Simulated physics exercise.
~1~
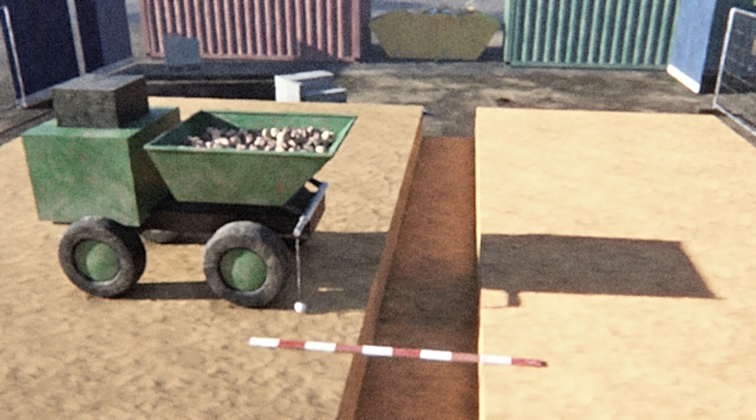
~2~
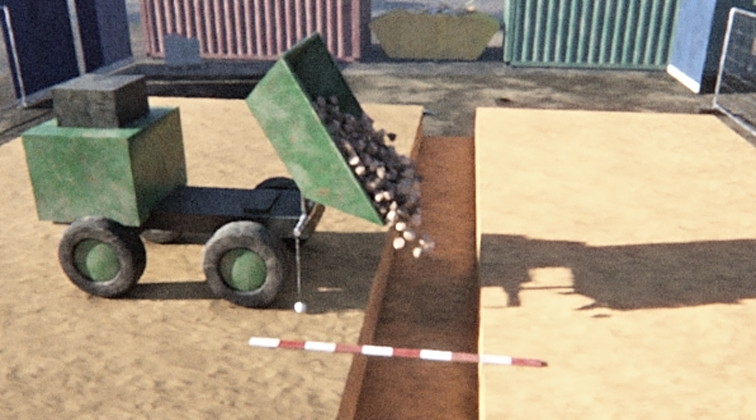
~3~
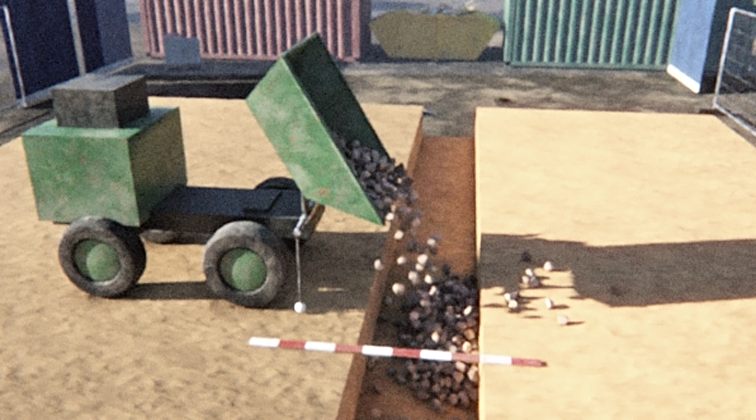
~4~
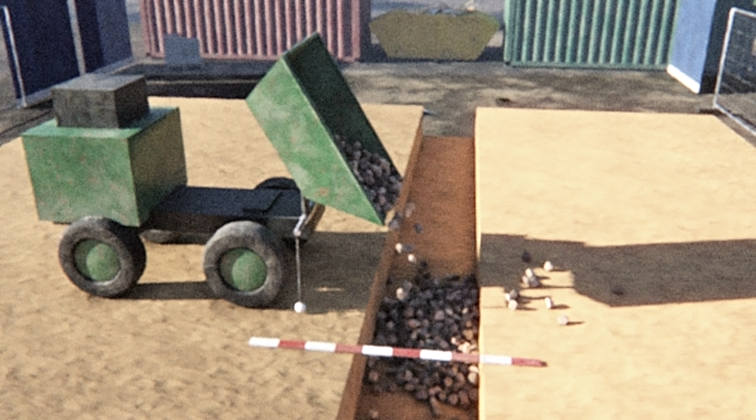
A small green dumper stands on sandy ground at the left, its skip full of angular stones, facing a trench with a red and white striped staff lying across it. The skip swings up and tips steeply toward the trench, and the stones slide down its floor to the lip. They spill over the edge and pile up in the trench around the staff, while a few land on the sand beyond. The flow thins to a few falling stones. At the end the skip stays raised, with a good share of the stones still inside and a dark heap lying in the trench.
